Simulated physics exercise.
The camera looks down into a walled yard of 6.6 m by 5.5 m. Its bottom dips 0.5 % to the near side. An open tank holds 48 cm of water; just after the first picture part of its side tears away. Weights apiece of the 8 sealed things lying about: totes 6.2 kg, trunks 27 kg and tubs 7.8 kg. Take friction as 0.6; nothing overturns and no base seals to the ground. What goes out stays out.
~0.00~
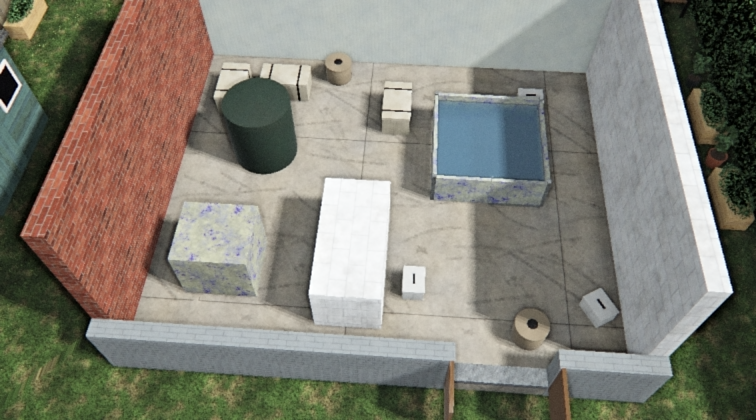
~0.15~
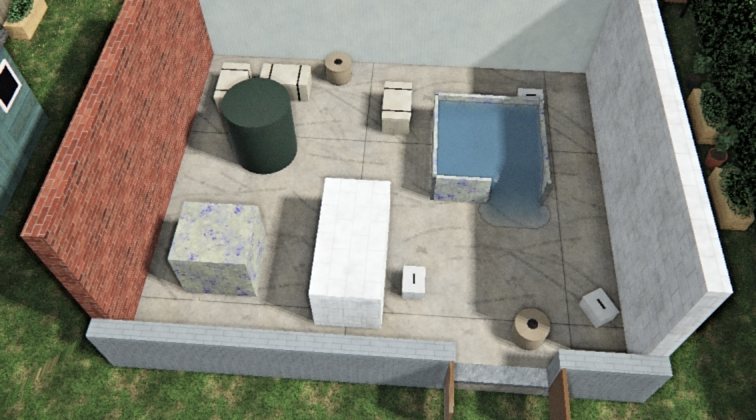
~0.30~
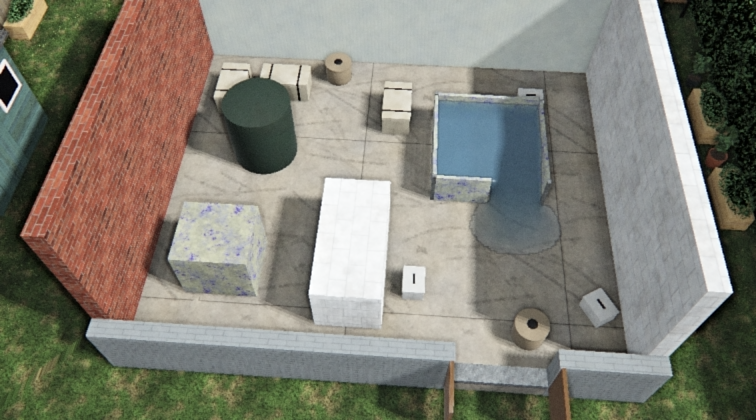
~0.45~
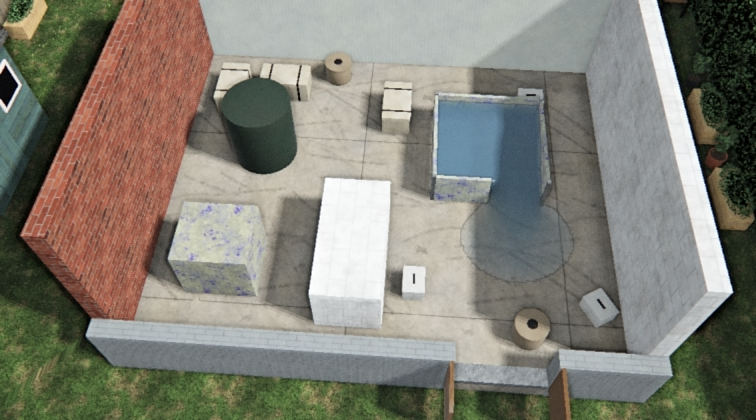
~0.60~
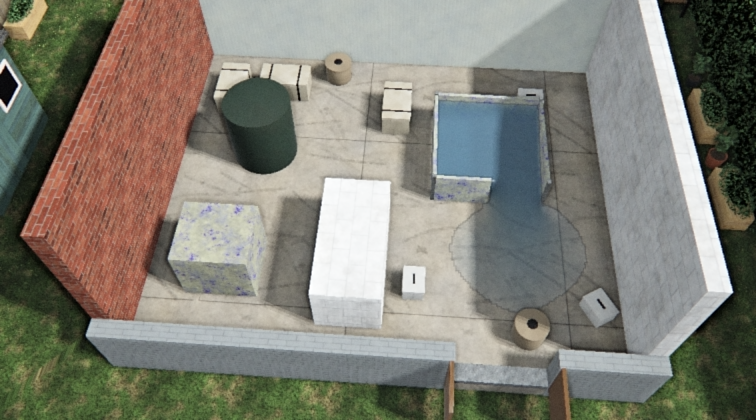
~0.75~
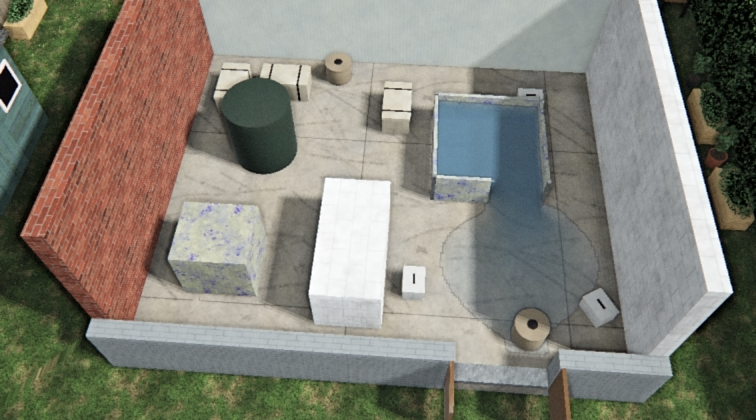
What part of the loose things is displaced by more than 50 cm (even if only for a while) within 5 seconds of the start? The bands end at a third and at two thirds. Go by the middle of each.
It is under a third.
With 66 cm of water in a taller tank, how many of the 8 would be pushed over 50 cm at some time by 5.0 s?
Then 2.
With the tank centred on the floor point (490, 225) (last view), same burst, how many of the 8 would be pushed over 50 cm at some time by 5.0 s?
Then 2.
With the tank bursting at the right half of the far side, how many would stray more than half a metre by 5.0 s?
Then 3.
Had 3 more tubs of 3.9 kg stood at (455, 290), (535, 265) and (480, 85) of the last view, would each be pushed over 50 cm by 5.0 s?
In that order: Past it, past it, under.
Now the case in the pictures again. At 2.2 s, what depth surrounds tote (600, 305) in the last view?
Roughly 26 cm.
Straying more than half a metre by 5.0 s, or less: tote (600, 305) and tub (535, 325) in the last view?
In that order: Over, past it.
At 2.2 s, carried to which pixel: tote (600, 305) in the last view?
Around (594, 339).
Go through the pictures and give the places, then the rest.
The first picture shows a tub at (533, 324), on the bottom; a tote at (601, 304) rests on the ground; 2.5 m2 under water; 0 of 8 have shifted.
The second picture shows a tub at (533, 324), on the bottom; a tote at (601, 304), on the bottom; 2.9 m2 under water; 0 of 8 have shifted.
The third picture shows a tub at (533, 324), on the bottom; a tote at (601, 304) rests on the ground; water covers 3.5 m2; 0 of 8 have shifted.
The fourth picture shows a tub at (533, 324) rests on the ground; a tote at (601, 304) rests on the ground; 4.2 m2 under water; 0 of 8 have shifted.
The fifth picture shows a tub at (533, 324), on the bottom; a tote at (601, 304), on the bottom; 5.0 m2 under water; 0 of 8 have shifted.
The sixth picture shows a tub at (533, 324) rests on the ground; a tote at (601, 304) rests on the ground; 5.9 m2 under water; 0 of 8 have shifted.
After 1.1 s 0 of 8 are over 50 cm from their spots; 0 afloat.
After 2.2 s 2 of 8 are over 50 cm from their spots; 1 afloat.
After 3.5 s 2 of 8 are over 50 cm from their spots; 1 afloat.
After 5.0 s 2 of 8 are over 50 cm from their spots, and 2 have been at some point; 0 afloat.
